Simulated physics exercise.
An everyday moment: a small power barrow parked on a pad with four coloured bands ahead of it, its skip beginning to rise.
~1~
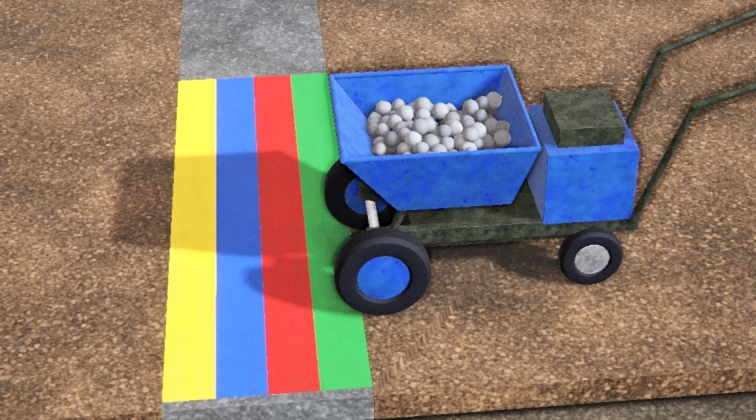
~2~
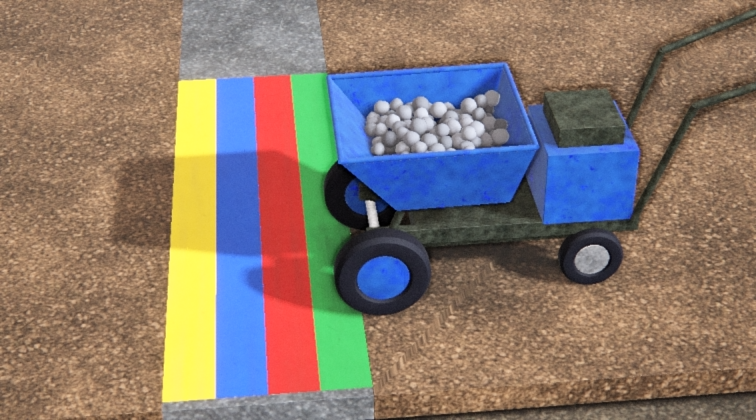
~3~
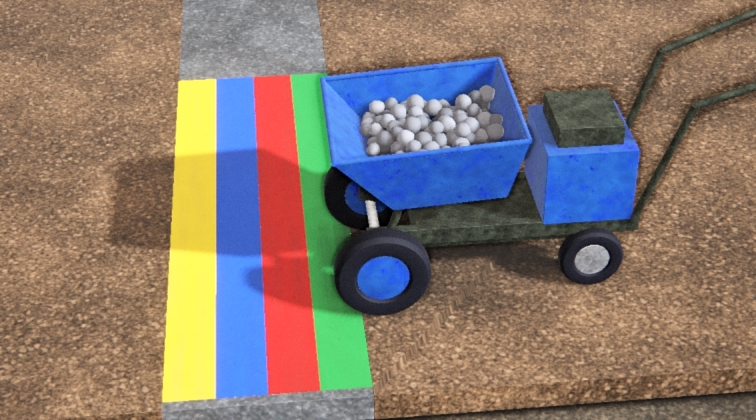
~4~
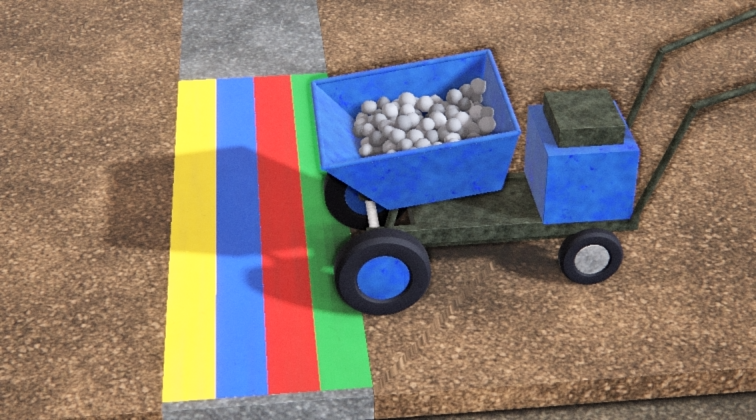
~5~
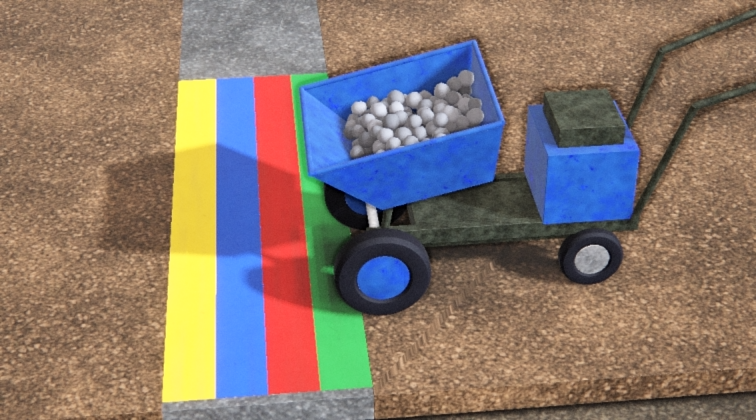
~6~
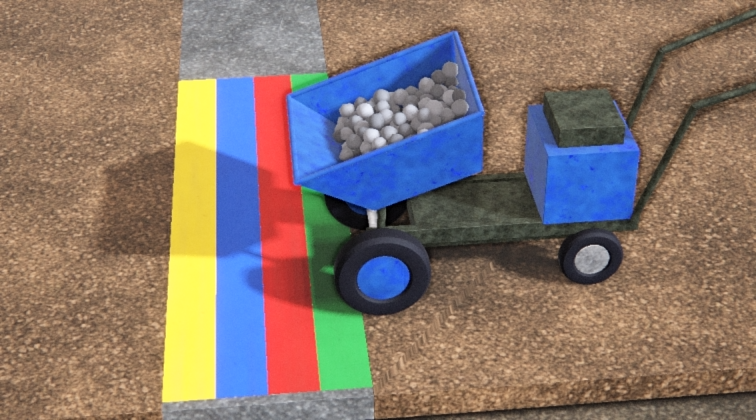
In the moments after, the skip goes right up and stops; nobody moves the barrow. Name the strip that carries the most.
Most covered: The yellow band.
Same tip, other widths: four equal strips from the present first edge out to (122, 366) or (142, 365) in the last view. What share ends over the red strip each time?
Near 0 % and 0 %.
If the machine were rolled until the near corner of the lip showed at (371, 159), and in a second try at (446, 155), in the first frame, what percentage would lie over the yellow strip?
First some 30, then 10 per cent.
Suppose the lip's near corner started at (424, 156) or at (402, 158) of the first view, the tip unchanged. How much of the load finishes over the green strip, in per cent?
First some 0, then 0 per cent.
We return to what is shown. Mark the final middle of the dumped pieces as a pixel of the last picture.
Close to (186, 275).
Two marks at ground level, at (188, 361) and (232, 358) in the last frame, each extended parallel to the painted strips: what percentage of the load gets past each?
About 50 and 90 per cent.
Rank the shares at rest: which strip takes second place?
It is the strip in blue.
Soon, skip tipped steeply; all in the skip.
A while on, skip tipped right over; about two thirds in the skip; a small part over the blue strip; about a quarter over the yellow strip; a stray few off the paint.
Towards the end, skip tipped right over; a small part in the skip; about a quarter over the blue strip; about a third over the yellow strip; about a third off the paint.
Finally, skip tipped right over; a small part in the skip; none over the green strip; none over the red strip; about a quarter over the blue strip; about a third over the yellow strip; about a third off the paint.
